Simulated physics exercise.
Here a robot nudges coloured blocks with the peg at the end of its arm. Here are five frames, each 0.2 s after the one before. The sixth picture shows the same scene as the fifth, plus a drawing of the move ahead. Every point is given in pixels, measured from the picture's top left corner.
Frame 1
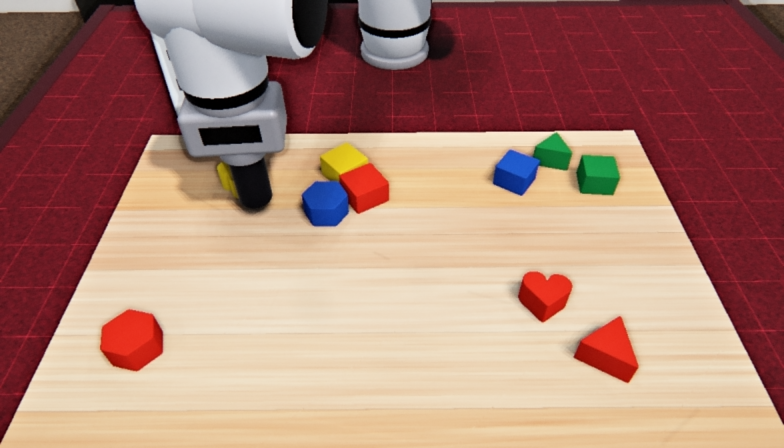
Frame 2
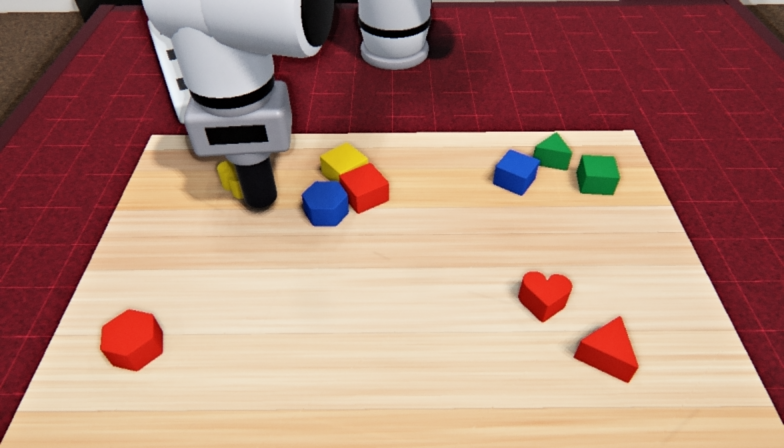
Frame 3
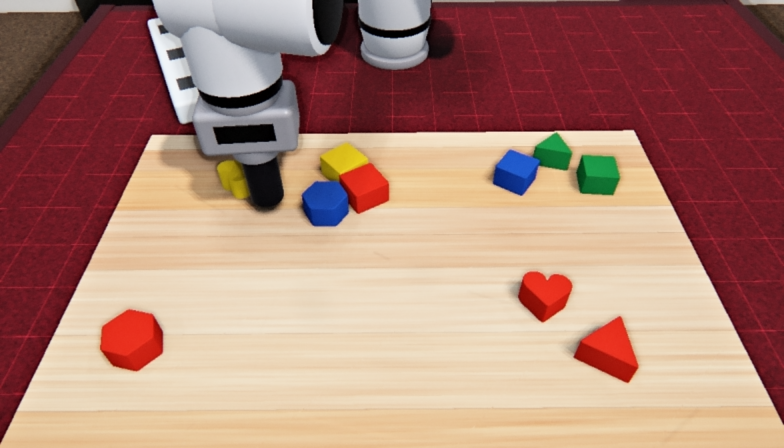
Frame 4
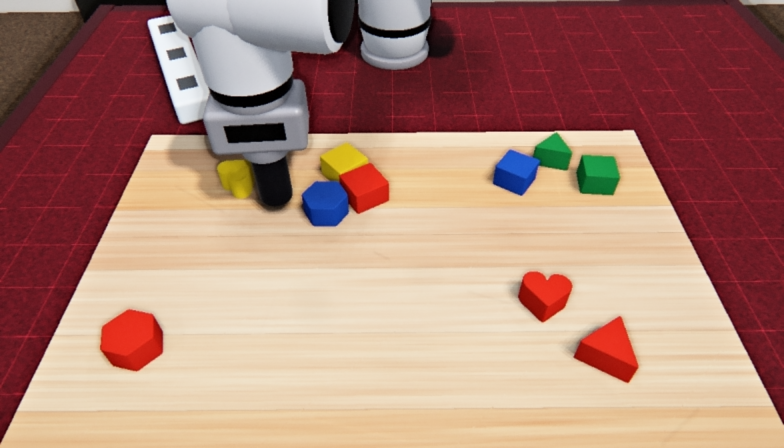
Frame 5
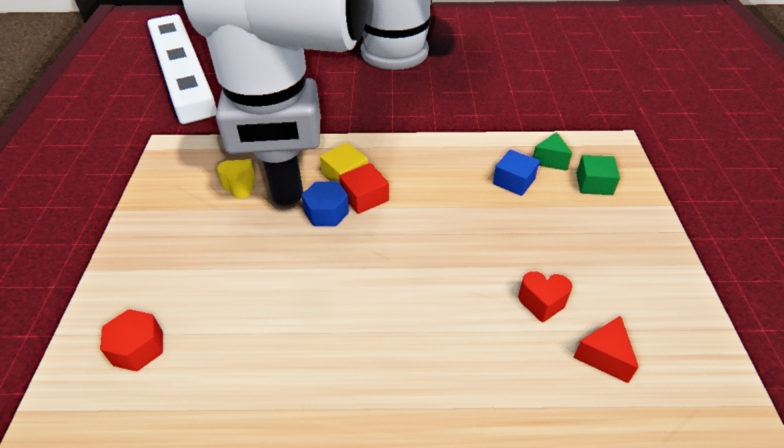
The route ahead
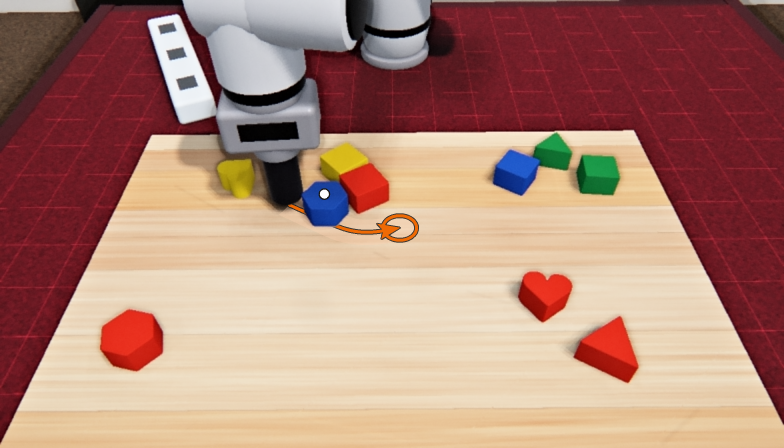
On a wooden board, a robot arm's black peg sliding slightly right, away from a yellow block towards a blue hexagon, blocks staying still.
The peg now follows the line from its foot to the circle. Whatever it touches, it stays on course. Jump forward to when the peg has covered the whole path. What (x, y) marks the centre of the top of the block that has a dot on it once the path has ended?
It should be at about (438, 208).
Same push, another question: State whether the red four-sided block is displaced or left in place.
The block you're asking about gets moved.
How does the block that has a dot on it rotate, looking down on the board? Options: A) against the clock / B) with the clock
A
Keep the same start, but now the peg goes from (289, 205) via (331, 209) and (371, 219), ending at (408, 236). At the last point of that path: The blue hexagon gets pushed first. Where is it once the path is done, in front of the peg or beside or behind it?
Pushed ahead.
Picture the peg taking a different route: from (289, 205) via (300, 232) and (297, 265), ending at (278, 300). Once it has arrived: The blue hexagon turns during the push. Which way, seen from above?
Counterclockwise rotation.
Path on the board, from (289, 205) by way of (322, 220) and (358, 232) to (400, 228); the dot is on the blue hexagon.
What follows on the original path. One third of the way, peg at (321, 210); blue hexagon at (358, 203), turned 30° anticlockwise; red four-sided block at (374, 177), turned 25° anticlockwise.
Two thirds of the way, peg at (358, 222); blue hexagon at (397, 210), turned 50° anticlockwise; red four-sided block at (375, 176), turned 35° anticlockwise.
At the end, peg at (400, 218); blue hexagon at (438, 208), turned 40° anticlockwise; yellow four-sided block in place; red four-sided block at (375, 176), turned 35° anticlockwise.
